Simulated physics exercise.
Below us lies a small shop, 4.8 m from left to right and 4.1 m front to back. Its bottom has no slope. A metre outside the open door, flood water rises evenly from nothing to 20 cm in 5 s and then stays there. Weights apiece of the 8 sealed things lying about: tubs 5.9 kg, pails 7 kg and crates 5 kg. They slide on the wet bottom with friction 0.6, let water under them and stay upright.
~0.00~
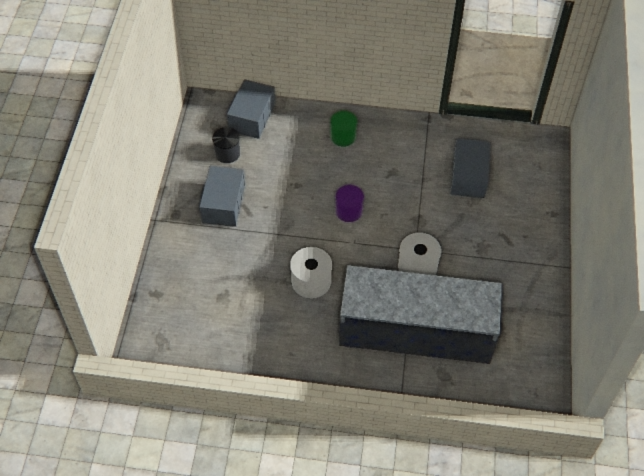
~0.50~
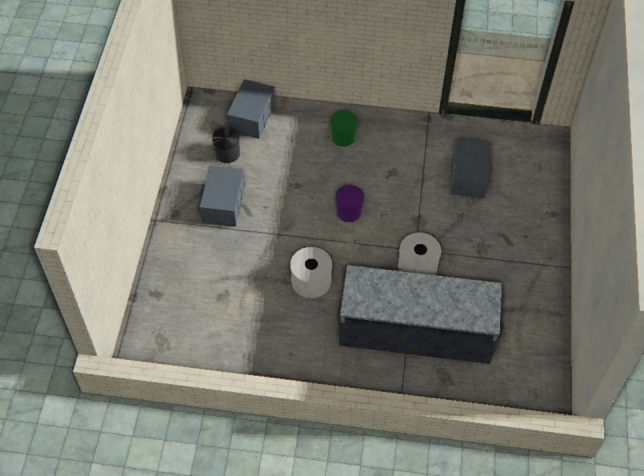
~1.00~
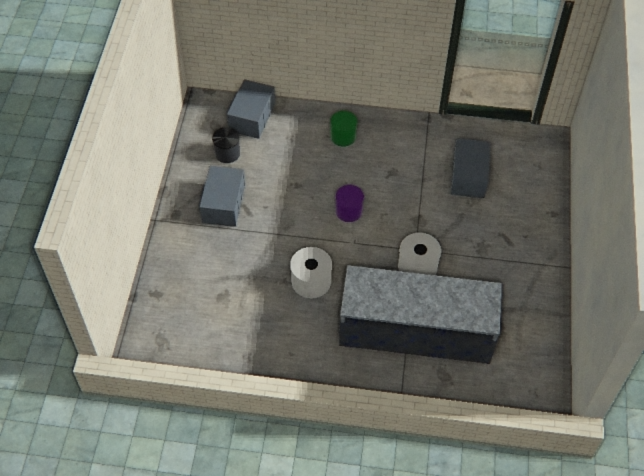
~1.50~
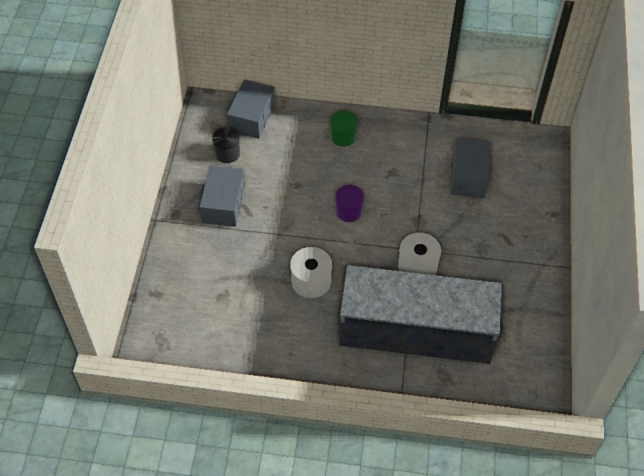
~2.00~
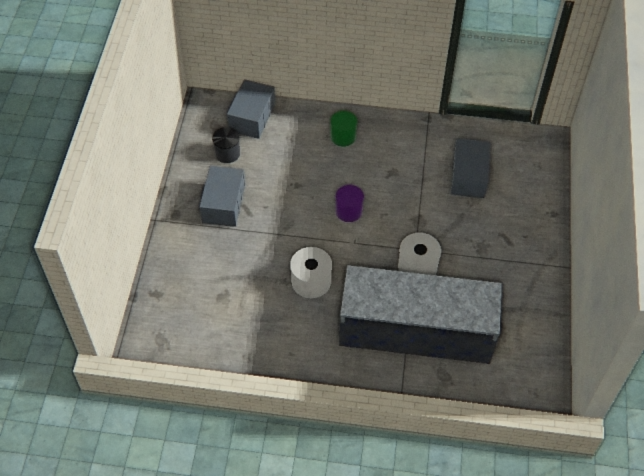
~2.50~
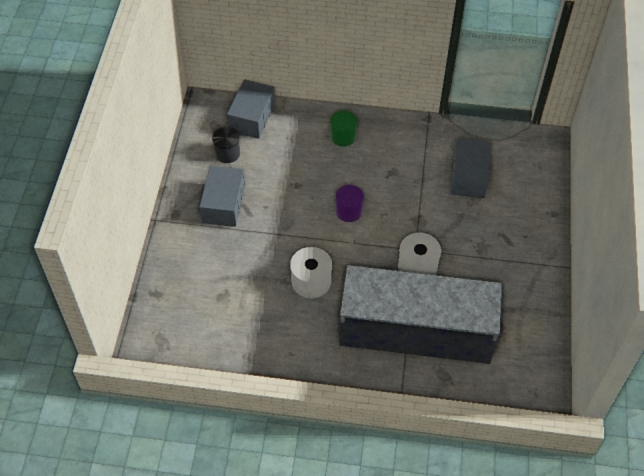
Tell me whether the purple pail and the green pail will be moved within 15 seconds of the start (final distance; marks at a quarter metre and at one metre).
Purple pail holds its place; green pail holds its place.
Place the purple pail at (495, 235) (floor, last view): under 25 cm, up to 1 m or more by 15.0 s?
It ends far away.
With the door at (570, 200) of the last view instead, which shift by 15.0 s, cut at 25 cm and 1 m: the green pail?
In that case the green pail travels far.
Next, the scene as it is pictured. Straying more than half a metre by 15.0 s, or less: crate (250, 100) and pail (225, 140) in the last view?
In that order: Short of it, less.
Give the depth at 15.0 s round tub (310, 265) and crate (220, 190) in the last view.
About 9 and 9 cm.
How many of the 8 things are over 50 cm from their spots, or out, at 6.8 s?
I count 1.
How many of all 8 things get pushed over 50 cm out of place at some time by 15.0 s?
I count 4.
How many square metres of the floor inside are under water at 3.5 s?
About 1.5 m2.
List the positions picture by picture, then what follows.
In the first picture, the purple pail at (350, 196) rests on the ground; the green pail at (344, 121) rests on the ground; 0.0 m2 under water; 0 of 8 have shifted.
In the second picture, the purple pail at (350, 196), on the bottom; the green pail at (344, 121) rests on the ground; water covers 0.0 m2; 0 of 8 have shifted.
In the third picture, the purple pail at (350, 196) rests on the ground; the green pail at (344, 121), on the bottom; water covers 0.0 m2; 0 of 8 have shifted.
In the fourth picture, the purple pail at (350, 196), on the bottom; the green pail at (344, 121) rests on the ground; 0.0 m2 under water; 0 of 8 have shifted.
In the fifth picture, the purple pail at (350, 196), on the bottom; the green pail at (344, 121) rests on the ground; 0.0 m2 under water; 0 of 8 have shifted.
In the sixth picture, the purple pail at (350, 196), on the bottom; the green pail at (344, 121) rests on the ground; 0.2 m2 under water; 0 of 8 have shifted.
After 3.5 s the purple pail is near (350, 196), 0.0 m from its start, aground; the green pail is near (344, 121), 0.0 m from its start, aground; 0 afloat.
After 6.8 s the purple pail is near (350, 196), 0.0 m from its start, aground; the green pail is near (344, 121), 0.0 m from its start, aground; 2 afloat.
After 11.0 s the purple pail is near (350, 196), 0.0 m from its start, aground; the green pail is near (344, 121), 0.0 m from its start, aground; 3 afloat.
After 15.0 s the purple pail is near (350, 196), 0.0 m from its start, aground; the green pail is near (347, 121), 0.0 m from its start, aground; 5 afloat.
